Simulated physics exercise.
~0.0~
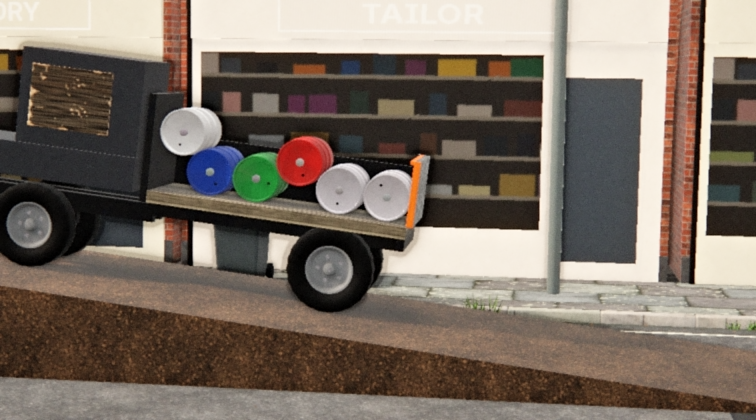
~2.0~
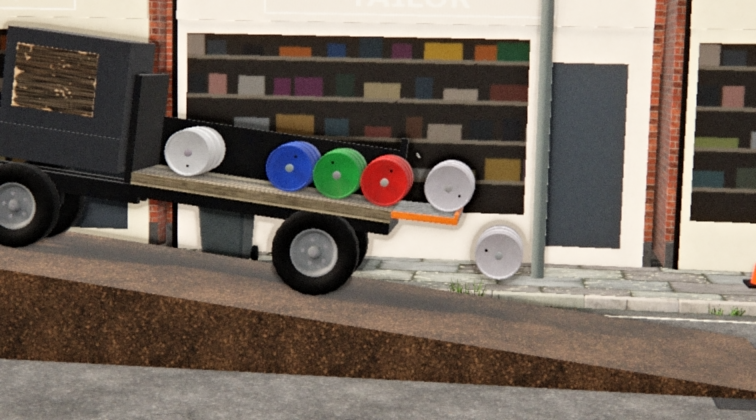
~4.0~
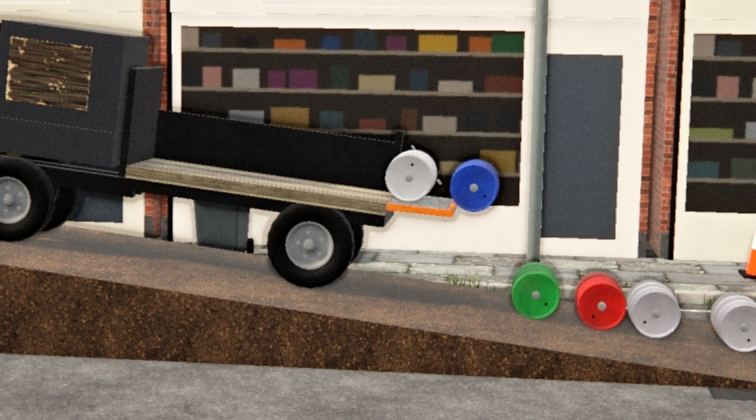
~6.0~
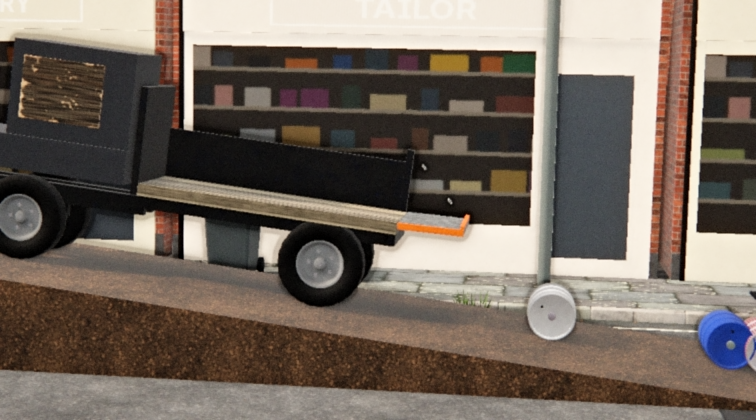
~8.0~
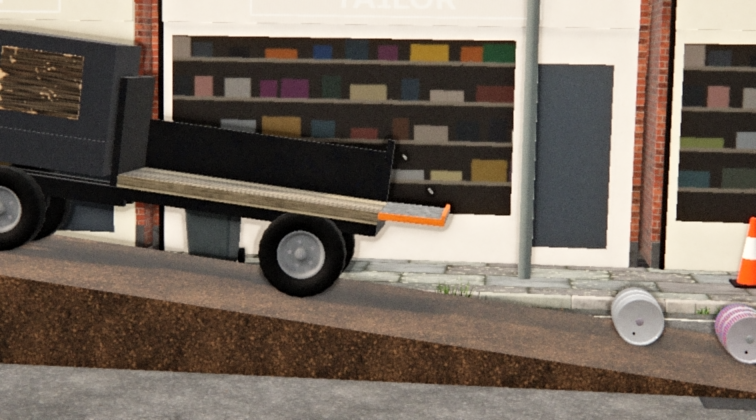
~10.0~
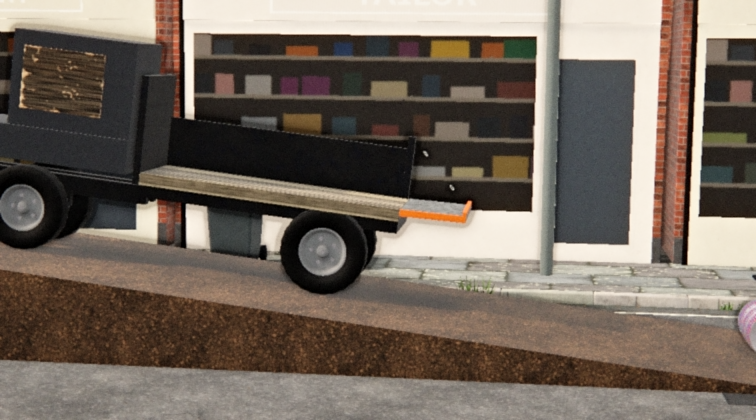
Flatbed truck standing nose-up on a ramp as its tailgate drops and coloured and pale drums roll off the back, leaving the bed empty.
